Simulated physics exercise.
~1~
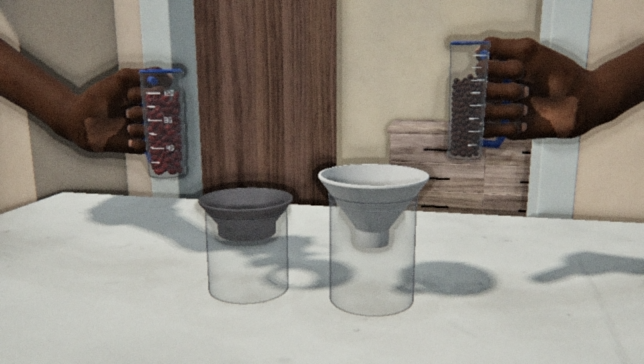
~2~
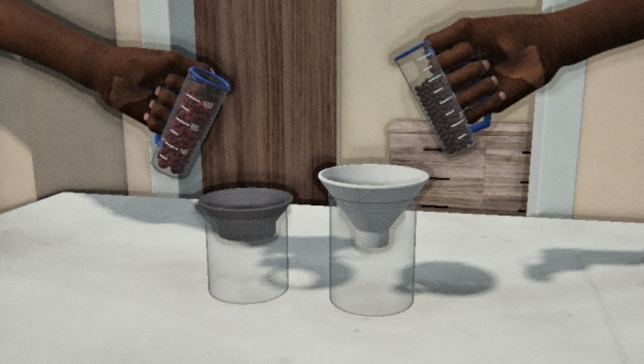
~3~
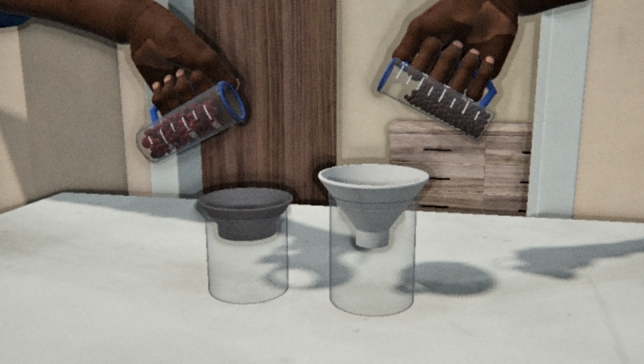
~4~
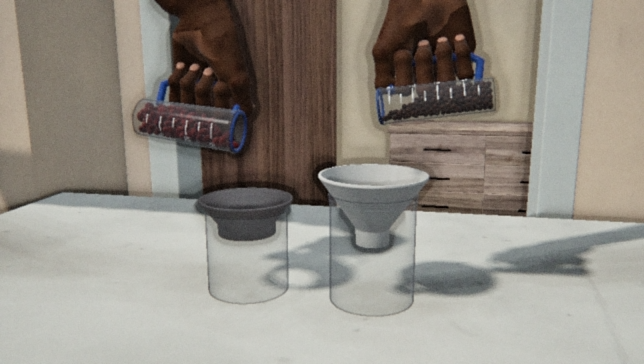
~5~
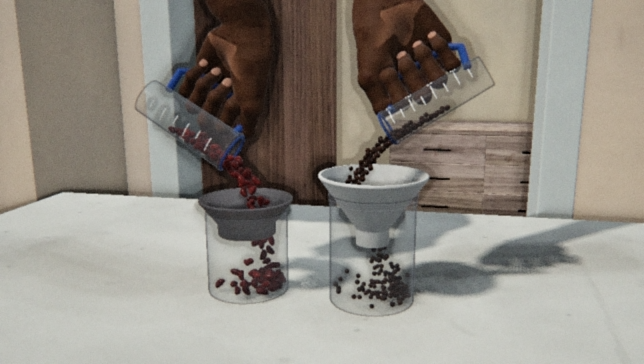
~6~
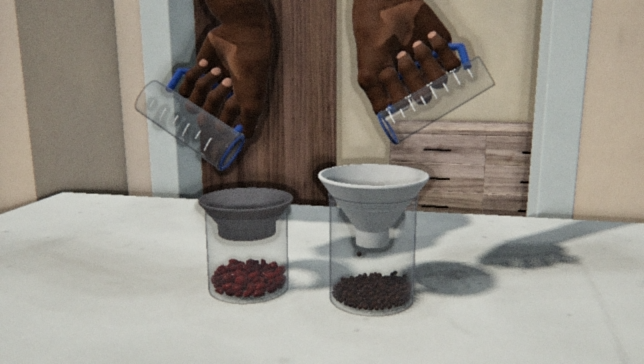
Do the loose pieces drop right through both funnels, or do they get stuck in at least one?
They drop right through both funnels. The red pieces settle in the left jar and the dark ones in the right jar, with neither funnel clogged.
